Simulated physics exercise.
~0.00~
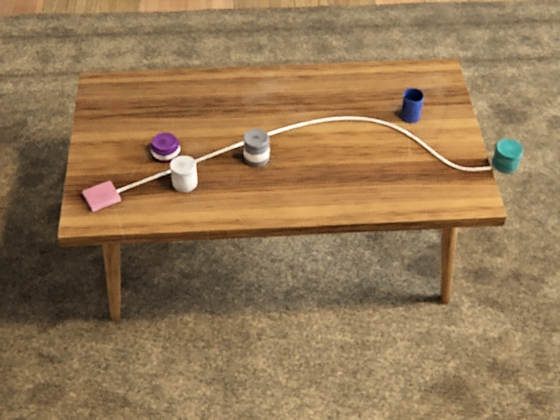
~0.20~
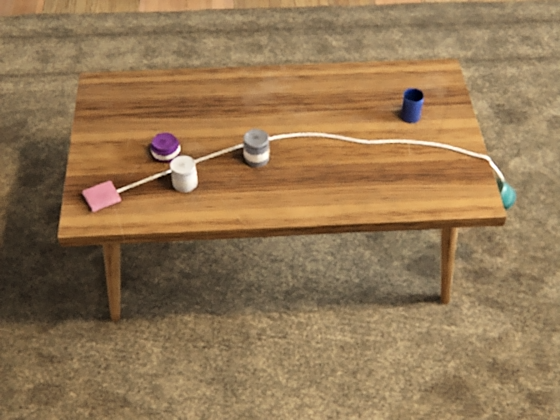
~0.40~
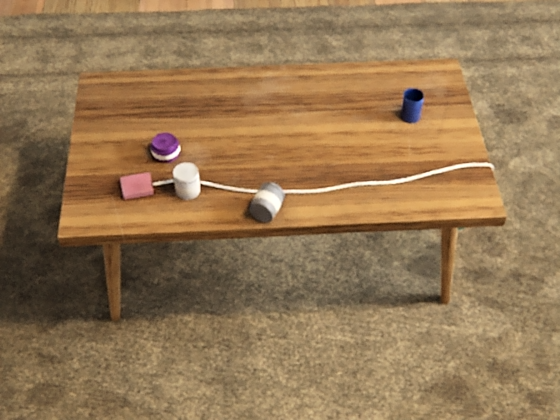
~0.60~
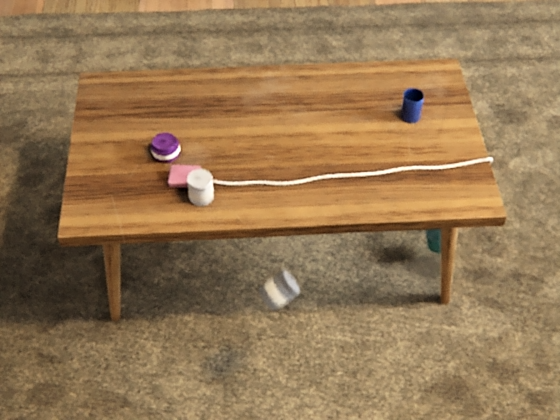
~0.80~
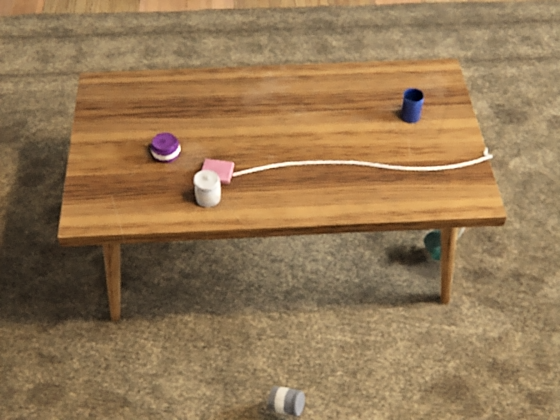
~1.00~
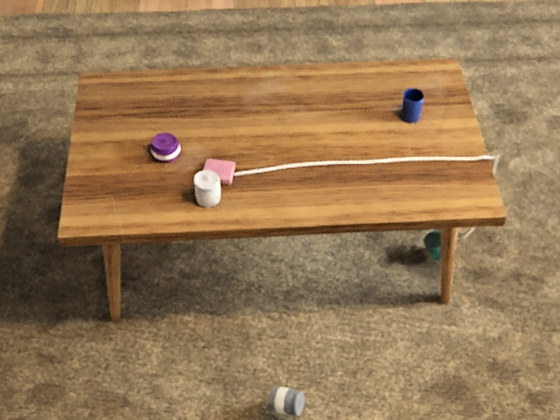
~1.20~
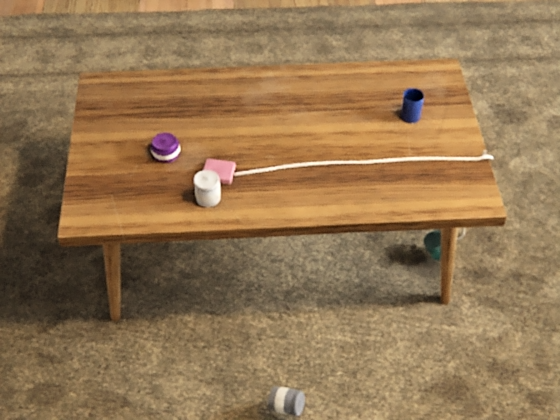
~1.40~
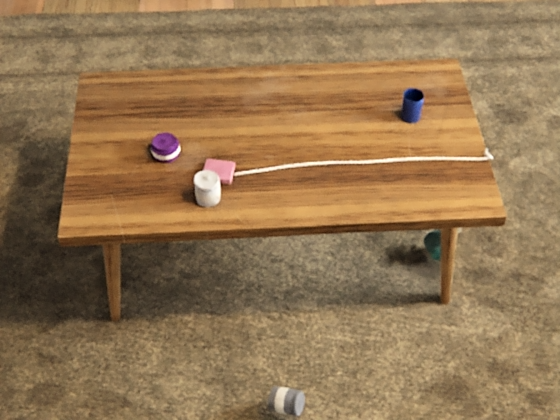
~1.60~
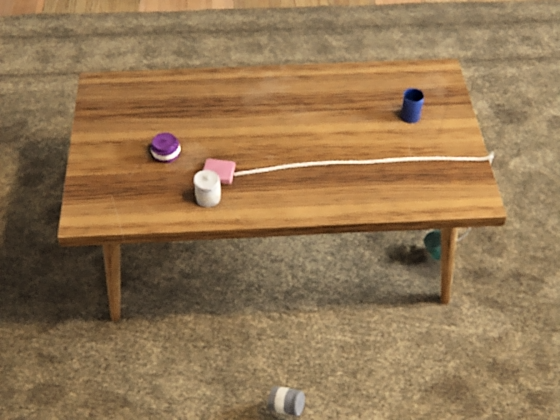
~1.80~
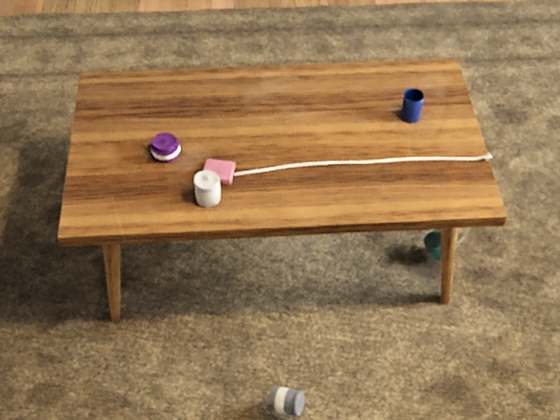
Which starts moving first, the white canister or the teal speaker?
The teal speaker starts moving first, and the white canister shifts only later.
From a table, a teal speaker, then a grey canister, fall as a pink block slides.
